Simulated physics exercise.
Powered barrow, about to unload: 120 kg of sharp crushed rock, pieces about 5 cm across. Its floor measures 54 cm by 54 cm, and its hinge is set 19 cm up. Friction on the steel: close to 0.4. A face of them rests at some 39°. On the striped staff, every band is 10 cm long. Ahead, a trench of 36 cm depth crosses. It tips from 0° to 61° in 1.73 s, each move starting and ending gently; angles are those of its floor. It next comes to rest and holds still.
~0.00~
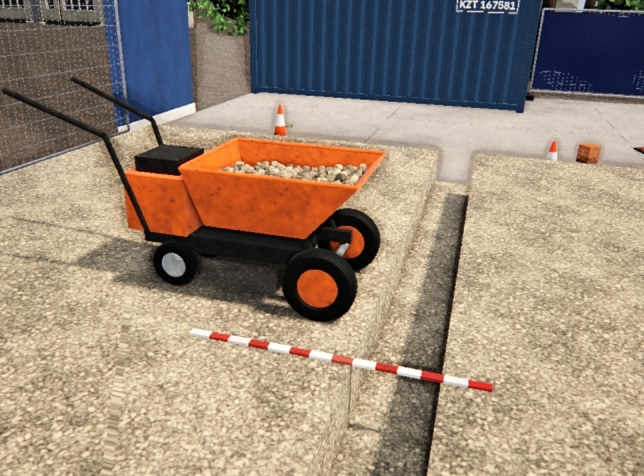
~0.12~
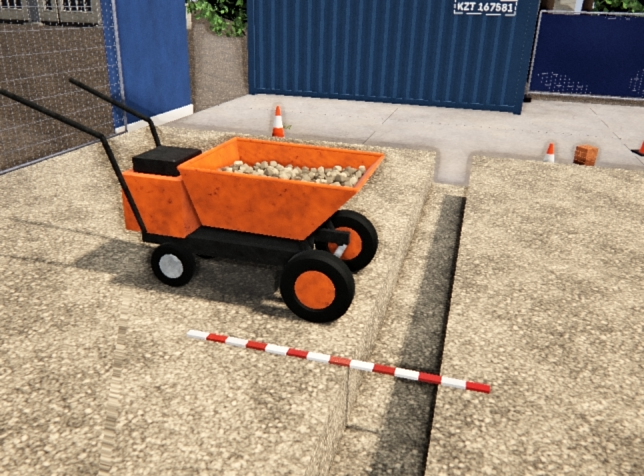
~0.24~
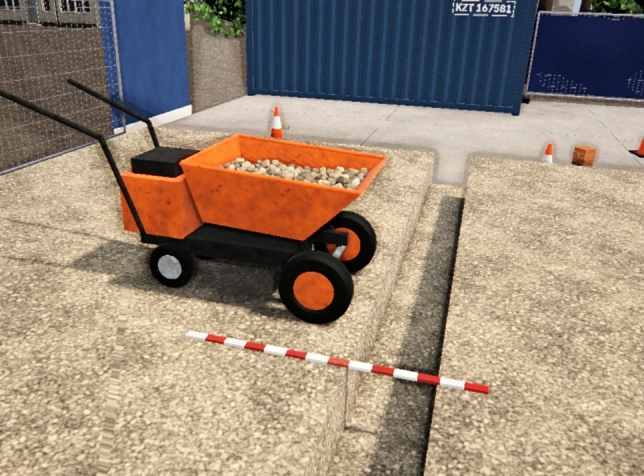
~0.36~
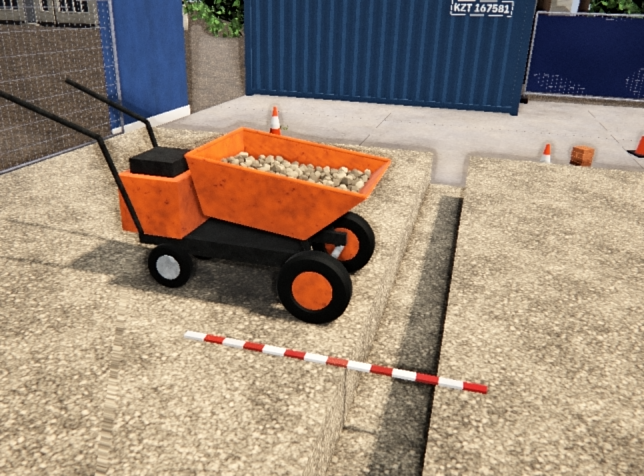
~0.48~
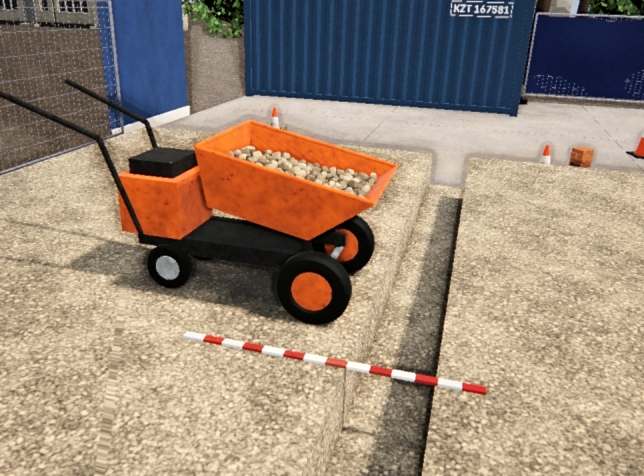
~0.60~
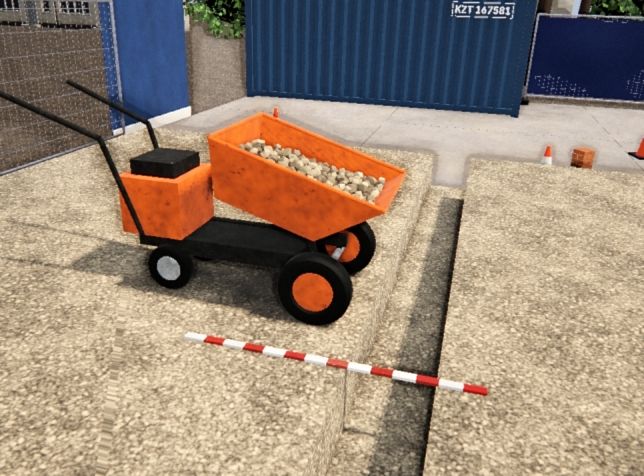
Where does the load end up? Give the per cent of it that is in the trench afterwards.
Some 25 per cent of it.
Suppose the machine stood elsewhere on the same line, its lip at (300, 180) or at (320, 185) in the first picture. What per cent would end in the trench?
Roughly 45 per cent, then 45 per cent.
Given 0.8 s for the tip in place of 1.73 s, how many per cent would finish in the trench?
About 20 percent, I'd say.
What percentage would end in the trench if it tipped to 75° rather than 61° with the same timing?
Near 45 per cent then.
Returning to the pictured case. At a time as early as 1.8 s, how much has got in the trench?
Roughly 0% by that time.
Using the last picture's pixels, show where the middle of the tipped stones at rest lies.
(435, 361).
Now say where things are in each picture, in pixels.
The first frame shows lip at (358, 189), floor tilted 0°, highest stones at (333, 174).
In the second frame, the tray is at 1°, its lip at (357, 191); the top of the load is at (330, 174); the stones move at 0.1 m/s on average.
The third frame shows lip at (361, 194), floor tilted 3°, highest stones at (266, 167); the stones move at 0.2 m/s on average.
The fourth frame shows lip at (366, 198), floor tilted 7°, highest stones at (261, 162); the stones move at 0.3 m/s on average.
In the fifth frame, the tray is at 11°, its lip at (374, 204); the top of the load is at (248, 154); the stones move at 0.4 m/s on average.
In the sixth frame, the tray is at 17°, its lip at (385, 212); the top of the load is at (257, 147); the stones move at 0.4 m/s on average.
After 1.3 s the floor is at 52°; 100 % in the tray; the foremost stones are at (413, 244).
After 1.8 s the floor is at 61°; 98 % in the tray, 2 % in the trench; the foremost stones are at (447, 274).
After 2.2 s the floor is at 61°; 84 % in the tray, 5 % in the trench, 11 % past the trench; the foremost stones are at (498, 305).
After 4.1 s the floor is at 61°; 55 % in the tray, 25 % in the trench, 20 % past the trench; the foremost stones are at (543, 321).
